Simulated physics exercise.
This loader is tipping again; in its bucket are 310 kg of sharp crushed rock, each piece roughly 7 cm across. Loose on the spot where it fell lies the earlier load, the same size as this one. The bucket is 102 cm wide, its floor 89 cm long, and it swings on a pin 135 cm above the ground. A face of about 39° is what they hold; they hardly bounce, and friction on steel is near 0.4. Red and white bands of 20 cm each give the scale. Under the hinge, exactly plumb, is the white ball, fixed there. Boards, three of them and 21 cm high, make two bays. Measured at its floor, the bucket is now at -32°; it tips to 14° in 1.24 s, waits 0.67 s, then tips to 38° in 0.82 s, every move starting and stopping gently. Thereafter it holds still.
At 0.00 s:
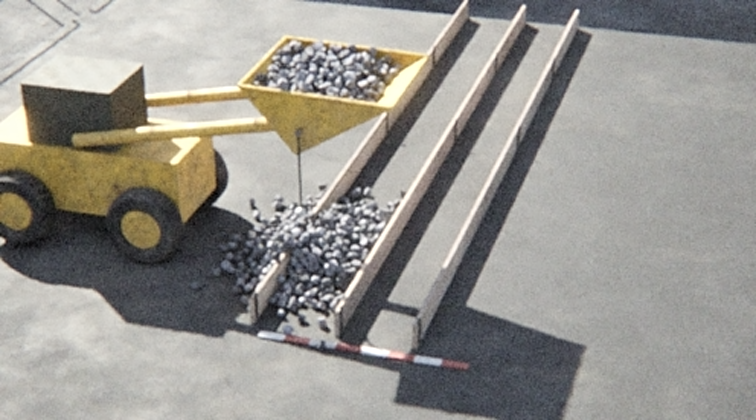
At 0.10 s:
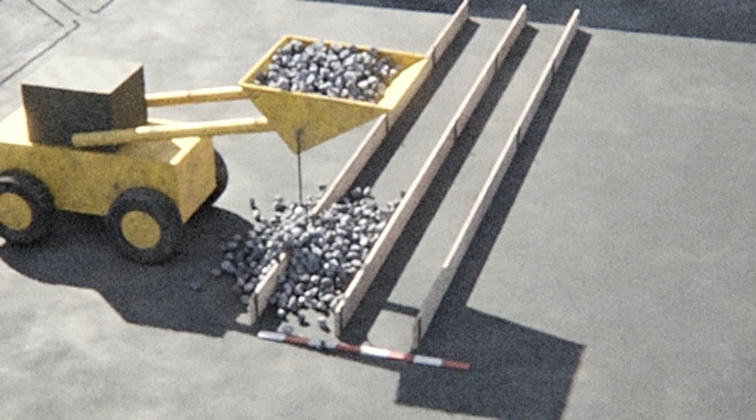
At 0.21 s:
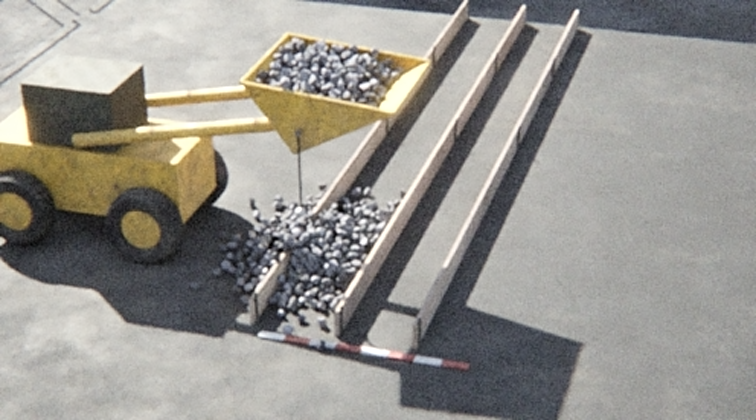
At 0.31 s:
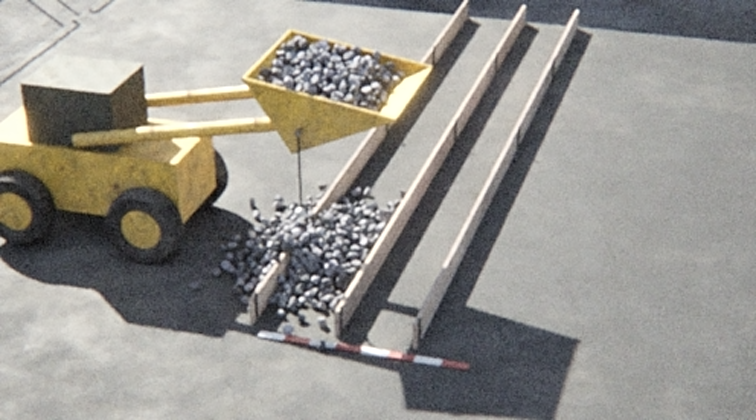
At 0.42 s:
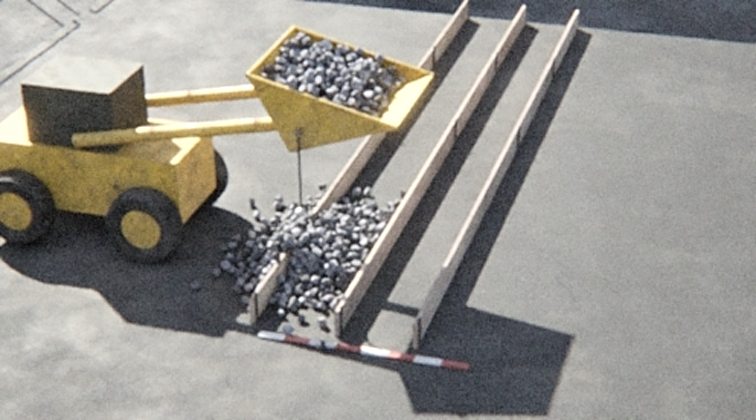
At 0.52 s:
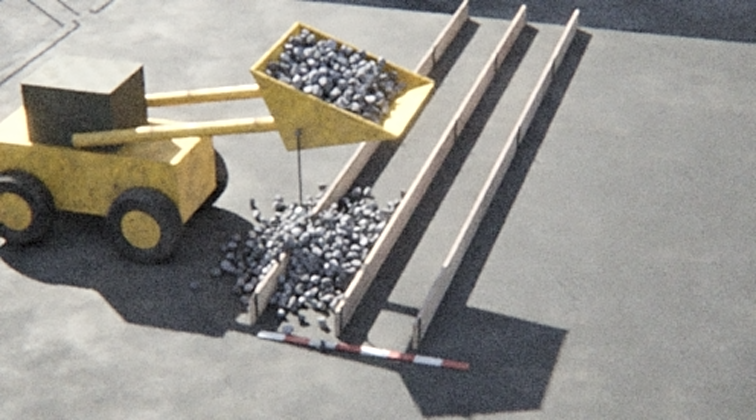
A yellow loader held a bucket full of grey stones above a loose heap lying among low wooden boards, and the bucket slowly tilted, its right-hand lip dipping a little while the loader stayed still.
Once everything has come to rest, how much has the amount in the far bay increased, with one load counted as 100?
About 86 per cent.
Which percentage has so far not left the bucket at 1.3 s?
Roughly 100 per cent is still inside.
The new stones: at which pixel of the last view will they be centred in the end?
Middle: Approx. (428, 261) px.
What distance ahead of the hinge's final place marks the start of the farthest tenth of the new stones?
Close to 120 centimetres.
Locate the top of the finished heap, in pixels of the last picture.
Look near (431, 235).
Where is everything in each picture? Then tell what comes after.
Lip at (392, 108), floor tilted -32°, highest stones at (329, 53). The earlier load is highest near (303, 230), 25 cm above ground level, 32 % short of the bays, 68 % in the near bay, in the first picture.
Lip at (392, 110), floor tilted -31°, highest stones at (319, 54); the stones move at 0.1 m/s on average, in the second picture.
The bucket is at -29°, its lip at (394, 114); the top of the load is at (311, 53); the stones move at 0.1 m/s on average, in the third picture.
Lip at (395, 120), floor tilted -25°, highest stones at (301, 50); the stones move at 0.2 m/s on average, in the fourth picture.
Lip at (397, 128), floor tilted -20°, highest stones at (302, 46); the stones move at 0.2 m/s on average, in the fifth picture.
The bucket is at -14°, its lip at (398, 137); the top of the load is at (298, 44); the stones move at 0.2 m/s on average, in the sixth picture.
After 0.9 s the floor is at 7°; in per cent of one load, 100 in the bucket, 32 short of the bays, 68 in the near bay; the foremost stones are at (389, 126).
After 1.3 s the floor is at 14°; in per cent of one load, 99 in the bucket, 32 short of the bays, 68 in the near bay, 1 in the far bay; the foremost stones are at (409, 148).
After 3.2 s the floor is at 38°; in per cent of one load, 10 in the bucket, 32 short of the bays, 68 in the near bay, 87 in the far bay, 3 past the last board; the foremost stones are at (475, 273).
After 5.7 s the floor is at 38°; in per cent of one load, 0 in the bucket, 32 short of the bays, 68 in the near bay, 86 in the far bay, 14 past the last board; the foremost stones are at (531, 307). Net gain in the far bay, 86.
